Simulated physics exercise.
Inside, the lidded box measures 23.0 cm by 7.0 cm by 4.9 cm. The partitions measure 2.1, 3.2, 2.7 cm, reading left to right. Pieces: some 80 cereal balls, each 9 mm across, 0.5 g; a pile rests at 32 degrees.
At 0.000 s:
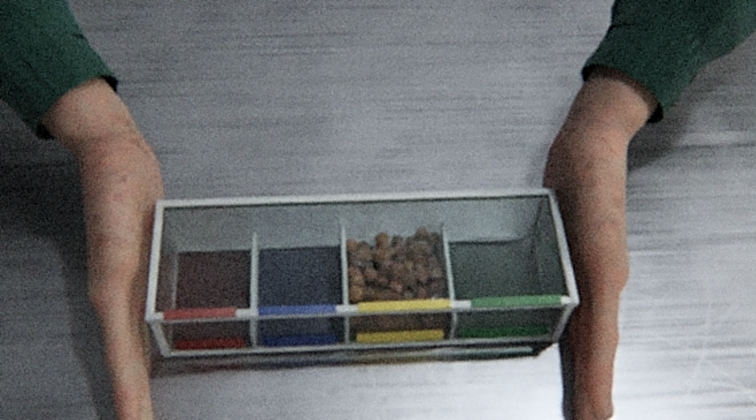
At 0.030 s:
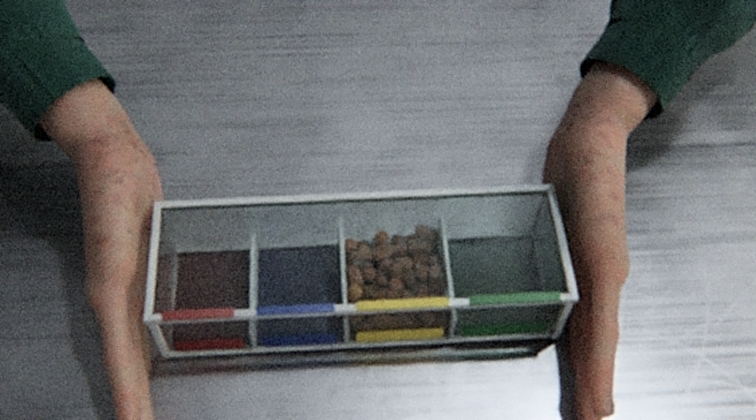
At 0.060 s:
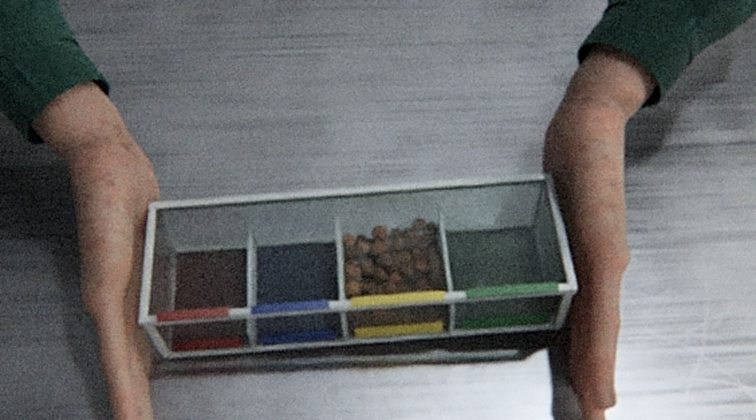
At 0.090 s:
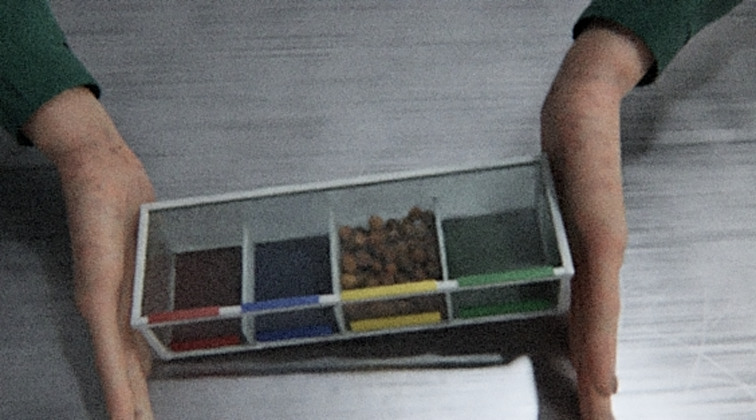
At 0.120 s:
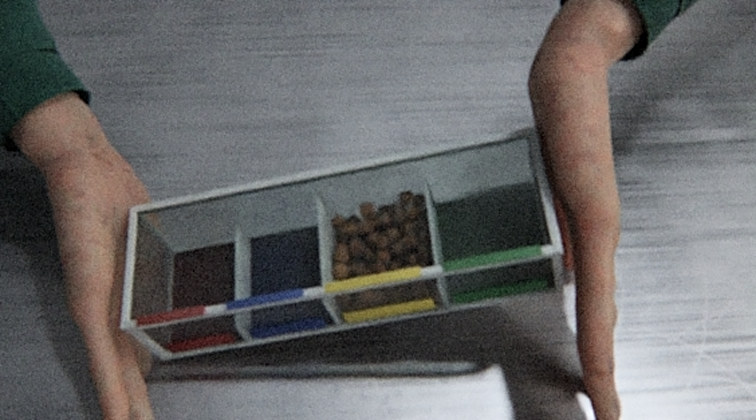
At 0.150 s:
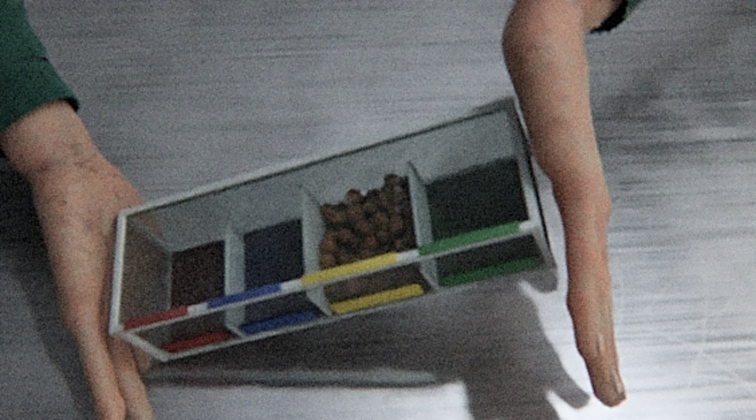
At first, two hands in green sleeves hold a clear lidded box level between them, its four sections marked red, blue, yellow and green, with brown balls piled in the yellow one. Then the hands tilt the box increasingly steeply, raising its right end while the balls stay in the yellow section.
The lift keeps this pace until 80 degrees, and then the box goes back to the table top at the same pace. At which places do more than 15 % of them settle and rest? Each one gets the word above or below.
Results: Red above; blue below; green below; yellow above.
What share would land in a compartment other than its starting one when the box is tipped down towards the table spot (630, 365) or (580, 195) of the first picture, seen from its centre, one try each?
60 and 50 %.
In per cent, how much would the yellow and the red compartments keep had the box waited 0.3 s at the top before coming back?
Yellow 55; red 40.
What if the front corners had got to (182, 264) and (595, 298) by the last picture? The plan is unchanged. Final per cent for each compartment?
Red 0 %; blue 0 %; green 45 %; yellow 55 %.
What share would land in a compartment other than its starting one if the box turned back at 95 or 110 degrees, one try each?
Roughly 30 percent for the first try and 40 percent for the second.
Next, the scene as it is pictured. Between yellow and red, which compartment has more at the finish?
I'd say the yellow side has more in it.
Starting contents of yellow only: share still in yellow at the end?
Roughly 70 per cent.
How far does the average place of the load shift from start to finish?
It shifts some 4.5 cm.
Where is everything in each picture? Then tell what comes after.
The first picture shows box tilt 0 degrees, front corners at (154, 315) and (569, 299); yellow 100 %.
The second picture shows box tilt 1 degrees, front corners at (152, 316) and (569, 295).
The third picture shows box tilt 4 degrees, front corners at (148, 317) and (568, 285), lowest corner left front.
The fourth picture shows box tilt 8 degrees, front corners at (140, 320) and (564, 269), lowest corner left front.
The fifth picture shows box tilt 15 degrees, front corners at (130, 323) and (553, 247), lowest corner left front.
The sixth picture shows box tilt 23 degrees, front corners at (118, 327) and (532, 223), lowest corner left front; yellow 100 %. The box's pace is about 250 degrees a second.
After 0.48 s, tilt 78 degrees; blue 20 %, yellow 80 %.
After 0.69 s, tilt 32 degrees; red 25 %, blue 5 %, yellow 70 %.
Then, at 1.03 s, tilt 0 degrees; red 25 %, blue 5 %, yellow 70 %.
In the end, at 1.4 s, red 25 %, blue 5 %, green 0 %, yellow 70 %.
